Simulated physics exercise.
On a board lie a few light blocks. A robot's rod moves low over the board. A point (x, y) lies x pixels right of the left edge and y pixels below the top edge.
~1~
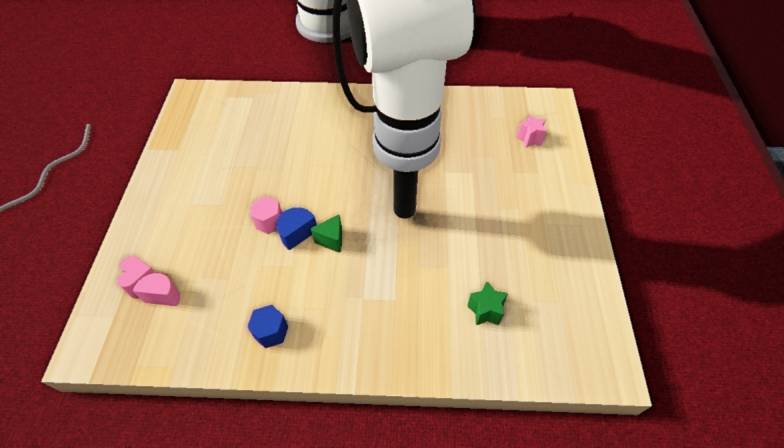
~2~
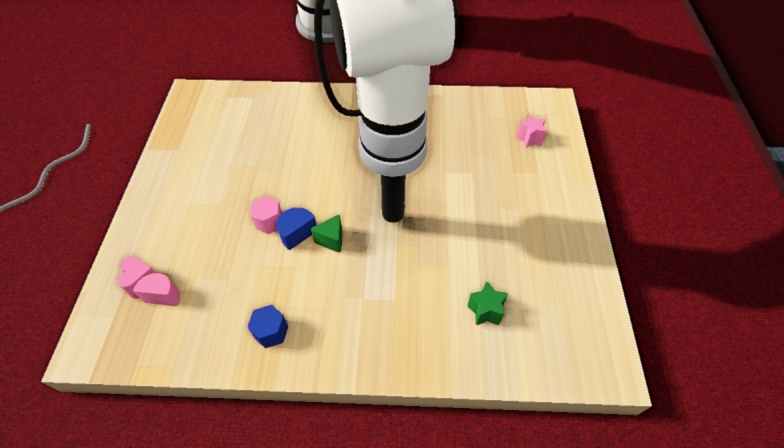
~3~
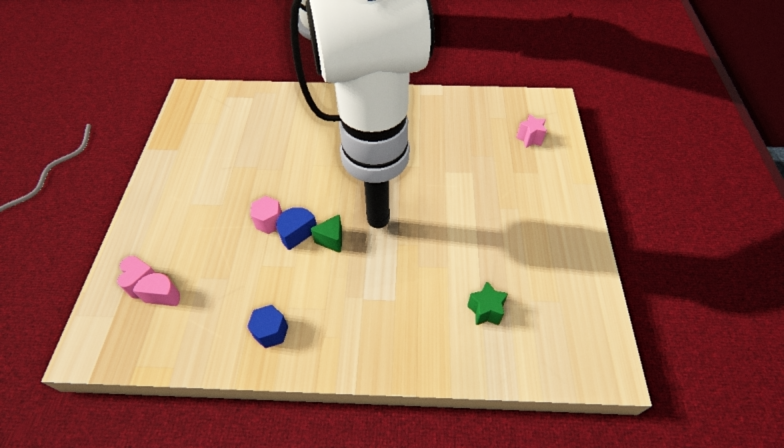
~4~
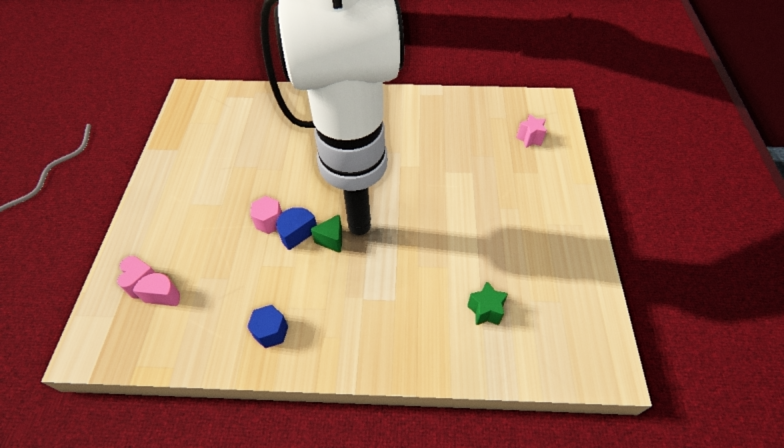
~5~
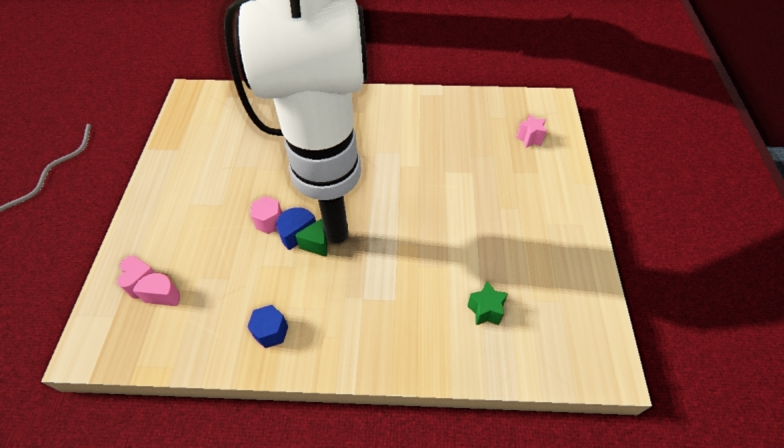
On a wooden board, a robot's rod moves left to a green triangular block and pushes it slightly against a blue one.
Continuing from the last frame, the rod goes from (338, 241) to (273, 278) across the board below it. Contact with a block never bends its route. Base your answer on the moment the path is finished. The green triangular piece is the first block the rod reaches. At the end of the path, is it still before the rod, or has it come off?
It slips away.
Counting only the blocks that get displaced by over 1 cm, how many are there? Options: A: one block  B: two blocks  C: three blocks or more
I choose A.
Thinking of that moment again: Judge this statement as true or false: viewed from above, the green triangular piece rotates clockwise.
Answer: True.
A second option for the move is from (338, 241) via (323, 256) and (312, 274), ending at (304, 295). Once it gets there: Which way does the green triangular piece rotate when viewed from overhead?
Seen from above, its turn is clockwise.
What follows on the original path. One third of the way, rod at (315, 247); green triangular piece at (291, 242).
Two thirds of the way, rod at (293, 259); green triangular piece at (269, 248), turned 25° clockwise.
At the end, rod at (270, 272); blue half-round block unmoved; green triangular piece at (257, 249), turned 50° clockwise.
